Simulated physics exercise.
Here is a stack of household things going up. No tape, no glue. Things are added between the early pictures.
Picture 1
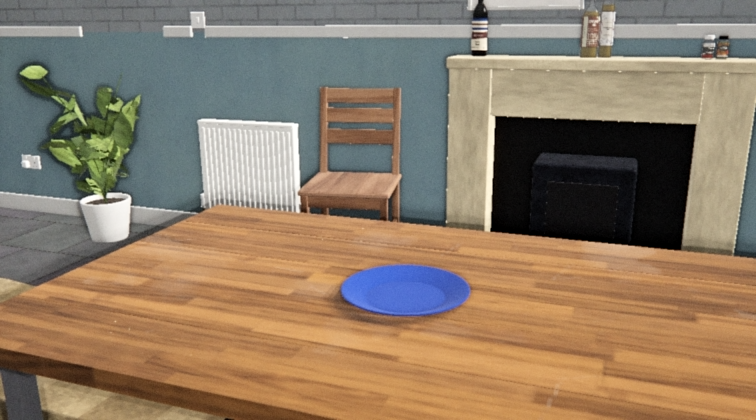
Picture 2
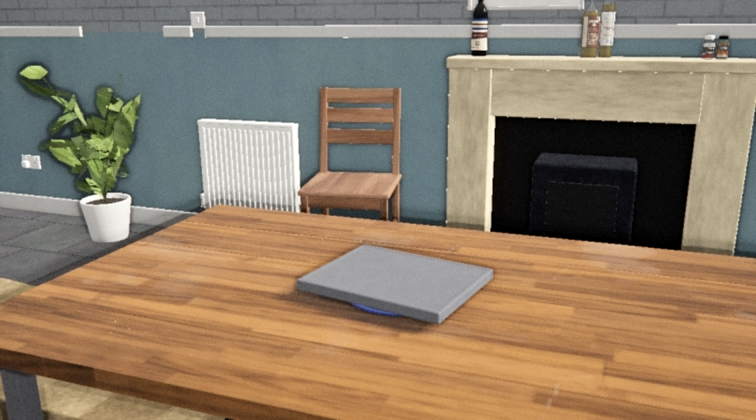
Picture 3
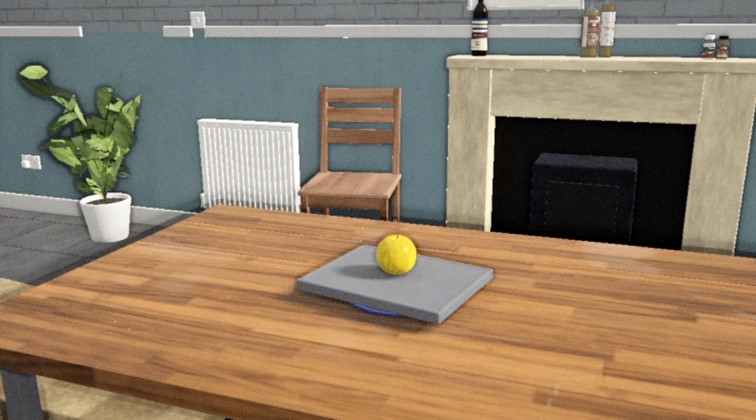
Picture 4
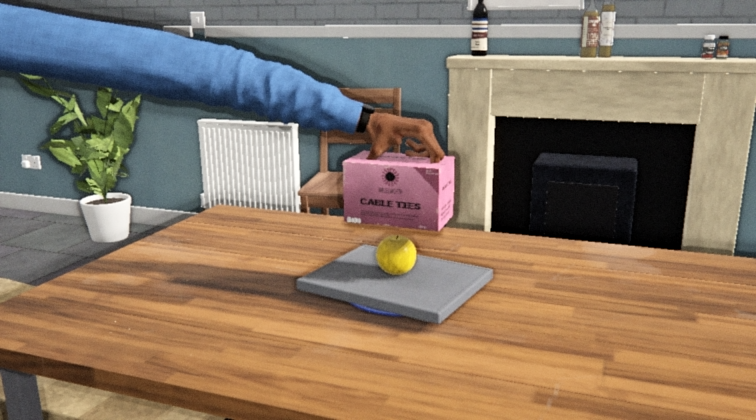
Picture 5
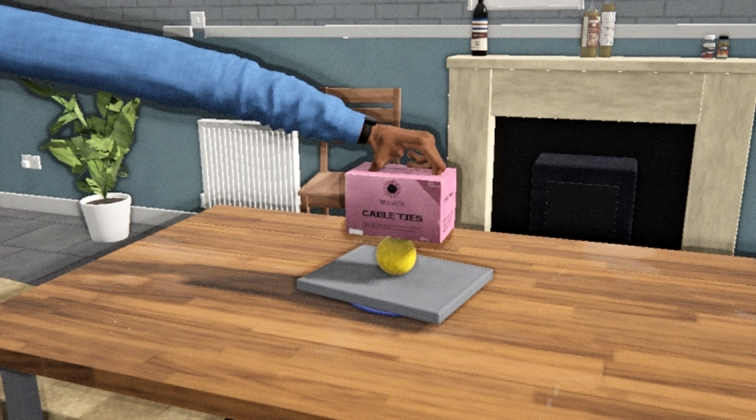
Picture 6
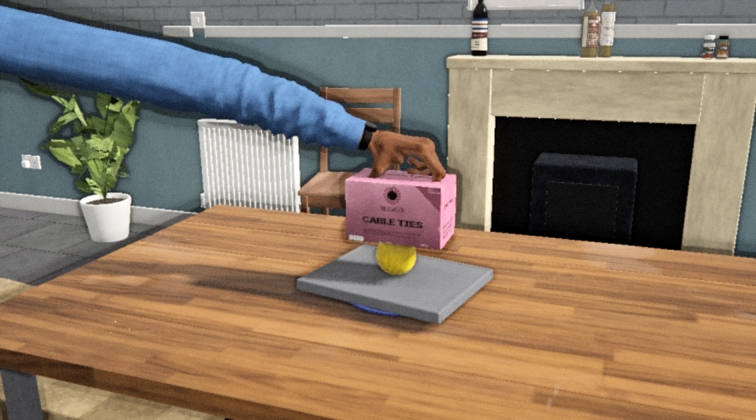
On a wooden table in a room with a fireplace, a grey tray appears over a blue plate, then a yellow apple appears on top; a blue-sleeved arm lowers a pink box of cable ties onto the apple, still gripping it.
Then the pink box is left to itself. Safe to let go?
As it turns out, it gives way.
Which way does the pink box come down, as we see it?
It goes to the right.
Then, 0.60 s past the last view, pink box now fallen.
Then, 0.90 s past the last view, things are still on the move.
Finally, fallen, pink box; the other 3 still in place. Final places as the last picture's camera would see them, pink box near (577, 293). The pile loses its balance.
